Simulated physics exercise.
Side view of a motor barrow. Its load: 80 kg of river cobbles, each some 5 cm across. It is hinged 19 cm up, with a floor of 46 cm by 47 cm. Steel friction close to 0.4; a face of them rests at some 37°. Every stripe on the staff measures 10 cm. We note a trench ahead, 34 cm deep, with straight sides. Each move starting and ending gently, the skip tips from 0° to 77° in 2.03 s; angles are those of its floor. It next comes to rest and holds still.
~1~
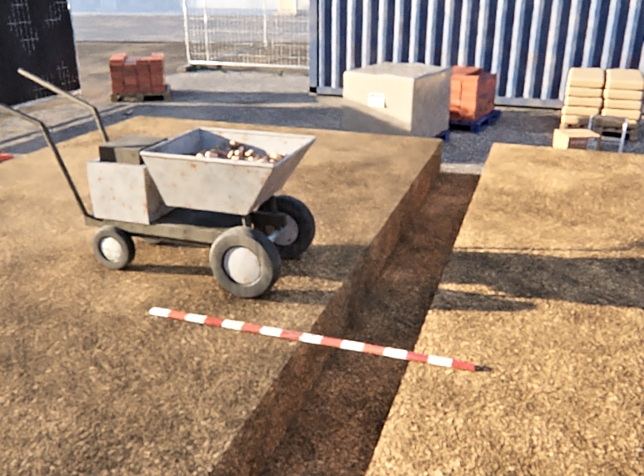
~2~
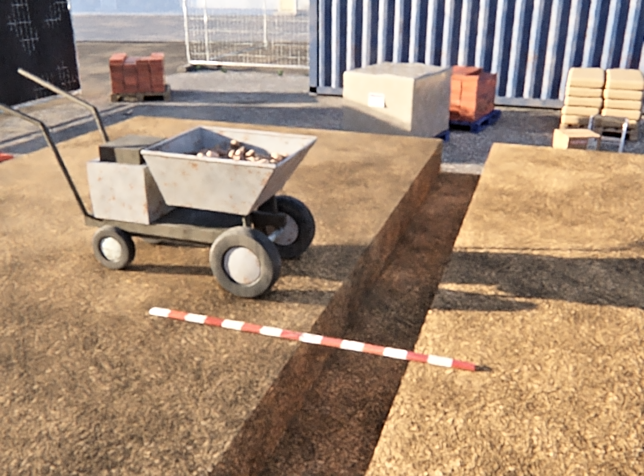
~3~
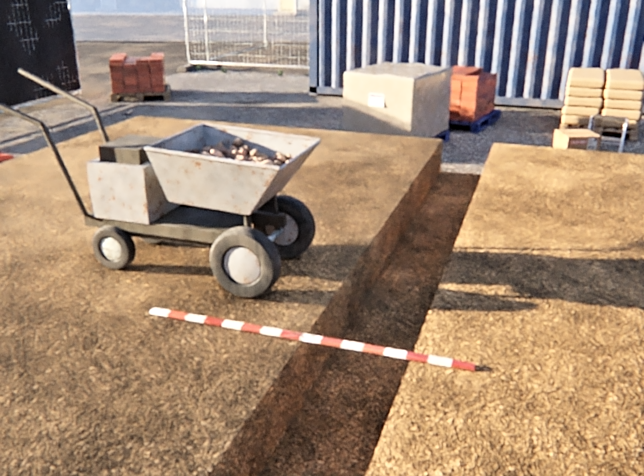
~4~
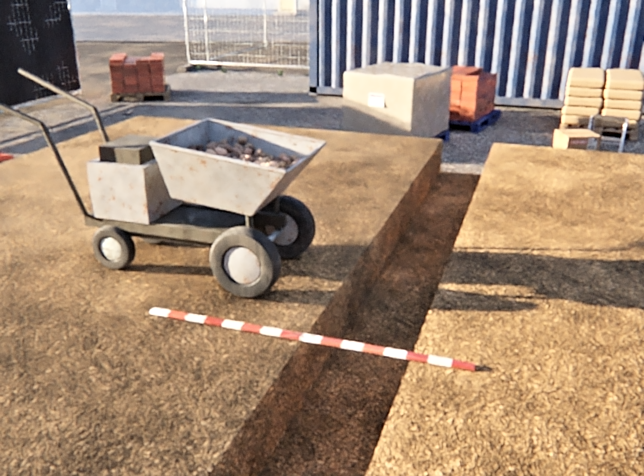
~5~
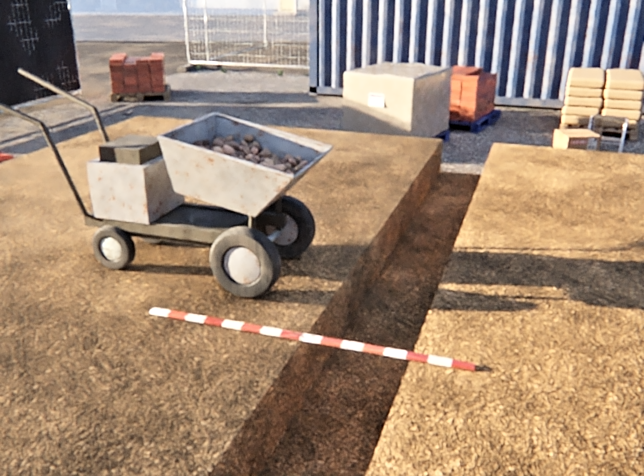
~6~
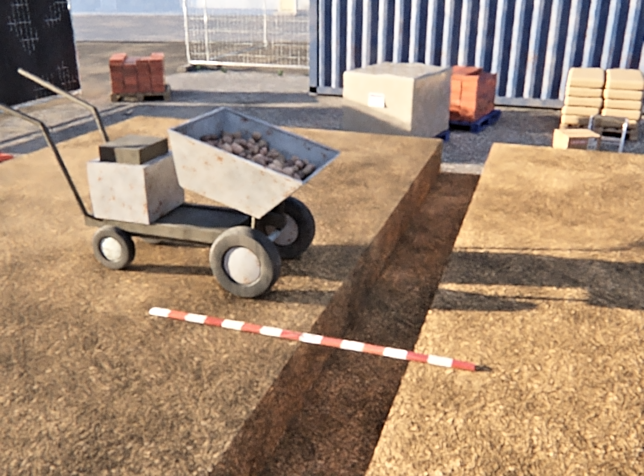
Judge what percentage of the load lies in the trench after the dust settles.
About 100 %.
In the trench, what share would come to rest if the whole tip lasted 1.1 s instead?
Around 100 per cent would end in the trench.
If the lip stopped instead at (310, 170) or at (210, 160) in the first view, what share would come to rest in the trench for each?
I'd expect some 75 per cent, then some 55.
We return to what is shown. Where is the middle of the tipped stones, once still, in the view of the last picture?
Around (398, 340).
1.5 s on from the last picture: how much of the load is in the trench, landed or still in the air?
Some 60 per cent of the load by that point.
Then, 0.9 s after the last picture the floor is at 65°, 100 % in the skip; the foremost stones are at (369, 239).
Then, 1.5 s after the last picture the floor is at 77°, 40 % in the skip, 60 % in the trench; the foremost stones are at (428, 338).
Then, 1.9 s after the last picture the floor is at 77°, 15 % in the skip, 85 % in the trench; the foremost stones are at (427, 344).
Then, 3.8 s after the last picture the floor is at 77°, 0 % in the skip, 100 % in the trench; the foremost stones are at (427, 344).
